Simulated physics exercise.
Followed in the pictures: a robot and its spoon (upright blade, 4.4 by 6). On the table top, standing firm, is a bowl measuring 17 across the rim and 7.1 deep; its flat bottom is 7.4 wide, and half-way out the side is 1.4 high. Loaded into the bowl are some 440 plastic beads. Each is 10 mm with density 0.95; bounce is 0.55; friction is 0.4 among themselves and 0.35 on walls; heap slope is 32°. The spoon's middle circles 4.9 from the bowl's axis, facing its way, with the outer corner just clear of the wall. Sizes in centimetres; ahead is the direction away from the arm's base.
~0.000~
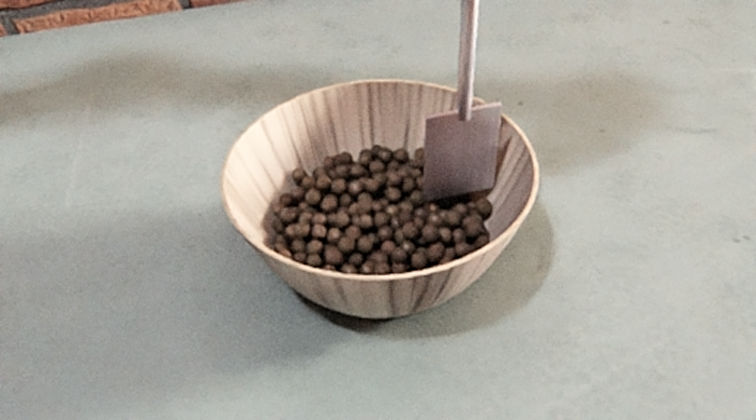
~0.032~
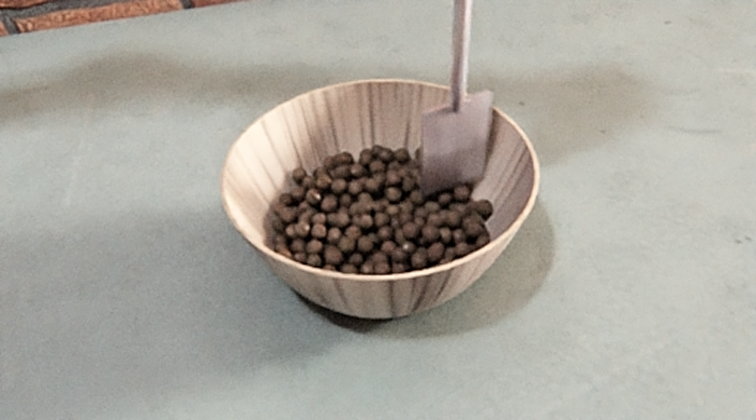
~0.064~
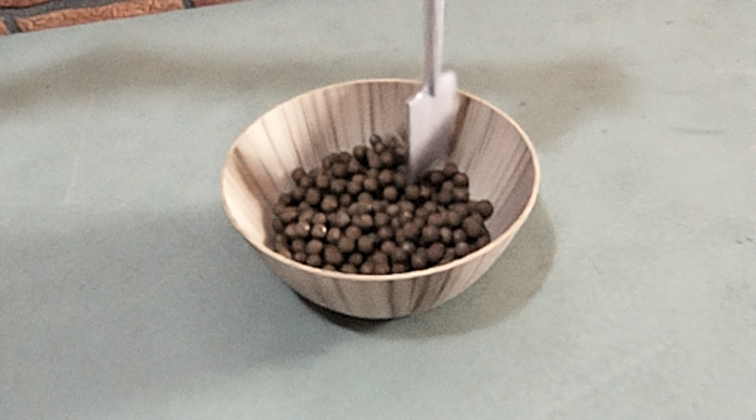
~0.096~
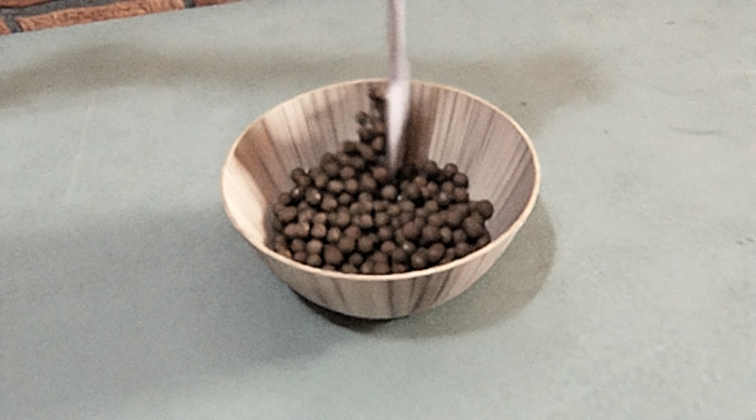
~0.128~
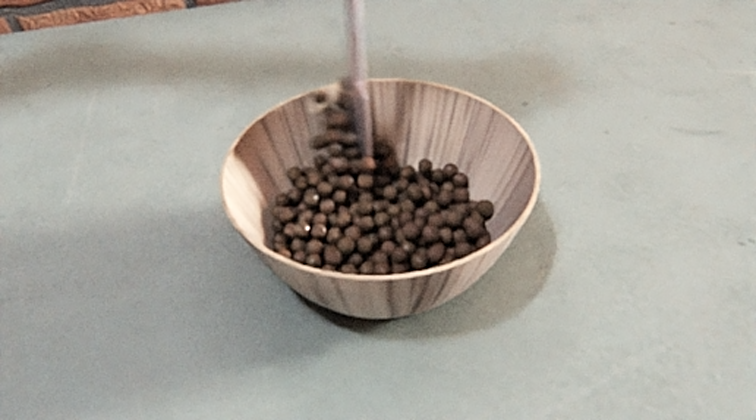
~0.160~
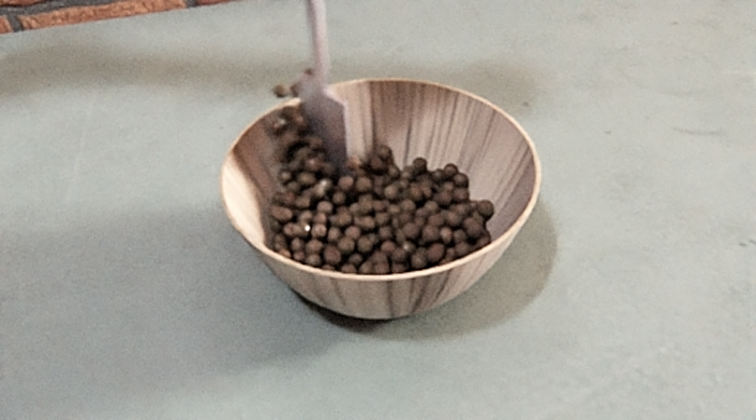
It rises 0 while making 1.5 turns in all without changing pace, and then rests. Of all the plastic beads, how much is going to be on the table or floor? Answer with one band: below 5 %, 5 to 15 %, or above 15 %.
5 to 15 %.
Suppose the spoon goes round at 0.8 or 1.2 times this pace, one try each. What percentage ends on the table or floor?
Around 5 percent for the first try and 15 percent for the second.
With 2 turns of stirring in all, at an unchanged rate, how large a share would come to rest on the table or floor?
About 10 per cent.
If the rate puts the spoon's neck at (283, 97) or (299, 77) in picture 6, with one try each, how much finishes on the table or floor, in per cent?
Close to 15 and 10 in a hundred.
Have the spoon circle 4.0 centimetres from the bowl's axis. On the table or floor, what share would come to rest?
Around 20 in a hundred.
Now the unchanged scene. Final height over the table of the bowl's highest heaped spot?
Measured height: Some 5.0 cm.
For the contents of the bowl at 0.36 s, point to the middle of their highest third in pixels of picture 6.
About (421, 238).
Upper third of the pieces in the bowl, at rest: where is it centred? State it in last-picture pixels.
Centre of top third: Approx. (367, 239).
After 0.36 s, 279° round, highest piece 9 above the table; 421 in the bowl, 7 on the table or floor, 8 in flight or on the tool.
After 0.55 s, 82° round, highest piece 8 above the table; 407 in the bowl, 21 on the table or floor, 8 in flight or on the tool.
After 0.85 s, 180° round, highest piece 5 above the table; 400 in the bowl, 36 on the table or floor.
After 1.55 s, 180° round, highest piece 5 above the table; 400 in the bowl, 36 on the table or floor.
At rest, 400 in the bowl, 36 on the table or floor. That is 8 % on the table or floor.
